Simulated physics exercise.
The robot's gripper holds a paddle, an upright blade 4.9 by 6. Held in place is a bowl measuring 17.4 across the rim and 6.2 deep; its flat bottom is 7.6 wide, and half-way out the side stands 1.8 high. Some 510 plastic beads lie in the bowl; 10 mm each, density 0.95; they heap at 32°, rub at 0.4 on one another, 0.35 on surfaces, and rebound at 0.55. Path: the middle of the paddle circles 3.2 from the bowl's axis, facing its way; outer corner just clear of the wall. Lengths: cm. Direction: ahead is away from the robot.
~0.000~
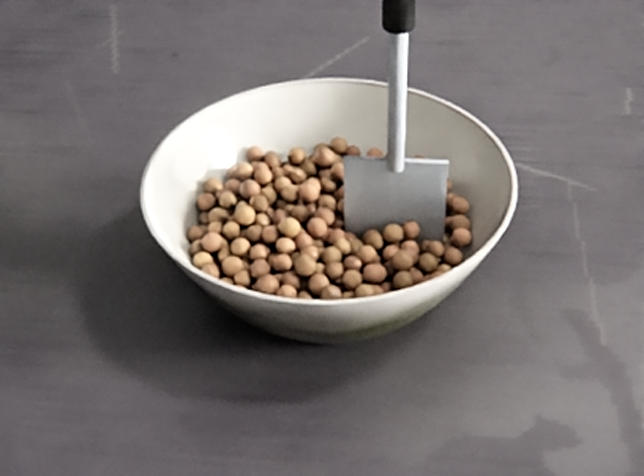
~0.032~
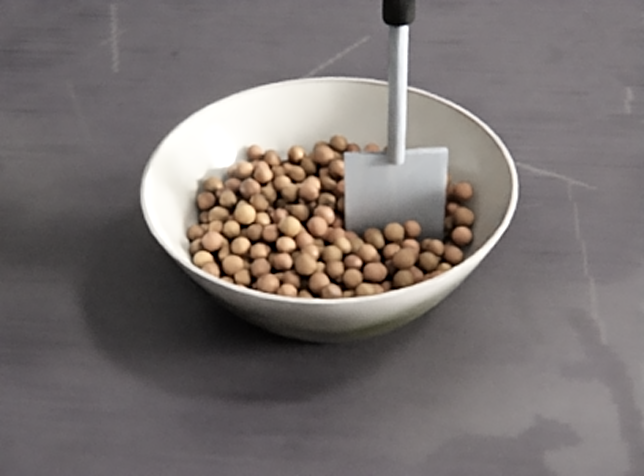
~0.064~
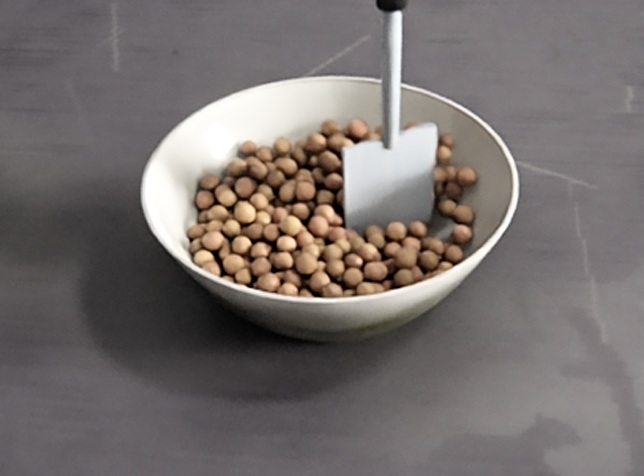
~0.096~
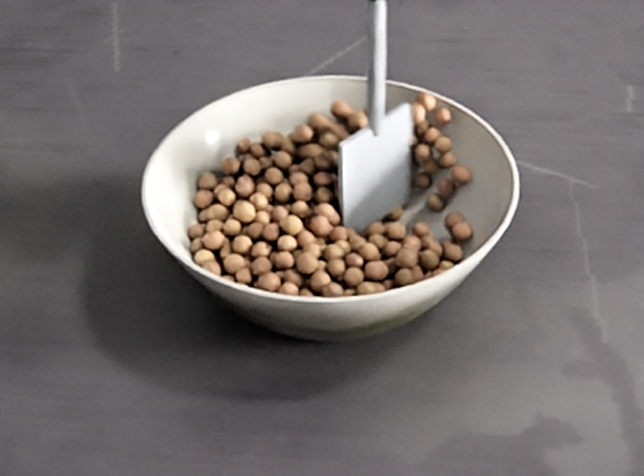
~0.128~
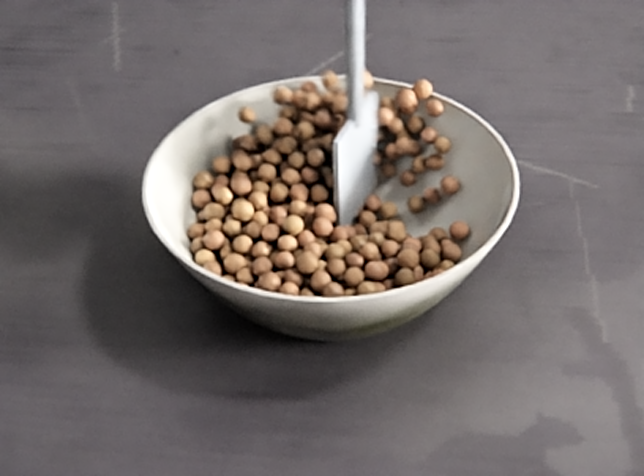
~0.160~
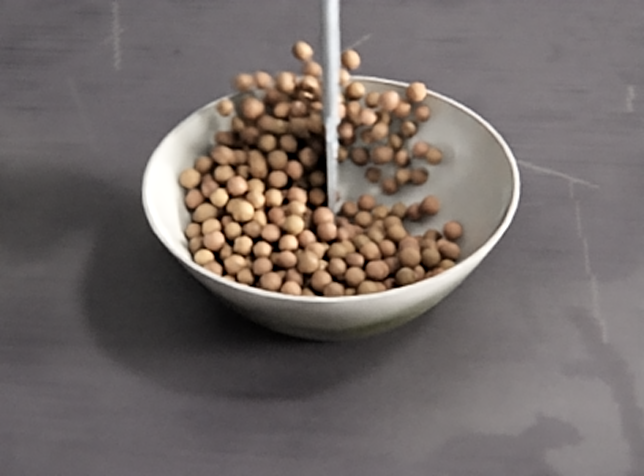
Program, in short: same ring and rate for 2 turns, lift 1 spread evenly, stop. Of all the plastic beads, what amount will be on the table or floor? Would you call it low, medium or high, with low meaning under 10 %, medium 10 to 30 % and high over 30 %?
I would call it medium, 10 to 30 %.
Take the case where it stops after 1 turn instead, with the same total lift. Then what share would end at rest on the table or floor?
It would be around 10 percent.
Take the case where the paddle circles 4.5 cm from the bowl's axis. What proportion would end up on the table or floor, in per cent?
That would give close to 20 per cent.
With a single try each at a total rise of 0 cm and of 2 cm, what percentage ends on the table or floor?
Trial one: Roughly 25 %; trial two: Roughly 15 %.
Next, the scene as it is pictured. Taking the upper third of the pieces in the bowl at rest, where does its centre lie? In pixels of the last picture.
About (378, 199).
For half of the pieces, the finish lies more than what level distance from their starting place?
Some 9 centimetres or so.
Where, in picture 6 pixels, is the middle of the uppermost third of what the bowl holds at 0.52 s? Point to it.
The upper third is centred close to (440, 201).
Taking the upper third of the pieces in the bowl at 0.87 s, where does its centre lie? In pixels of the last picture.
Top-third centre at approx. (256, 259).
After 0.52 s, 340° round, highest piece 8 above the table; 453 in the bowl, 44 on the table or floor, 10 in flight or on the tool.
After 0.87 s, 224° round, highest piece 8 above the table; 421 in the bowl, 81 on the table or floor, 5 in flight or on the tool.
After 1.25 s, 0° round, highest piece 6 above the table; 415 in the bowl, 92 on the table or floor.
After 1.95 s, 0° round, highest piece 6 above the table; 415 in the bowl, 92 on the table or floor.
In the end, 415 in the bowl, 92 on the table or floor. That is 18 % on the table or floor.
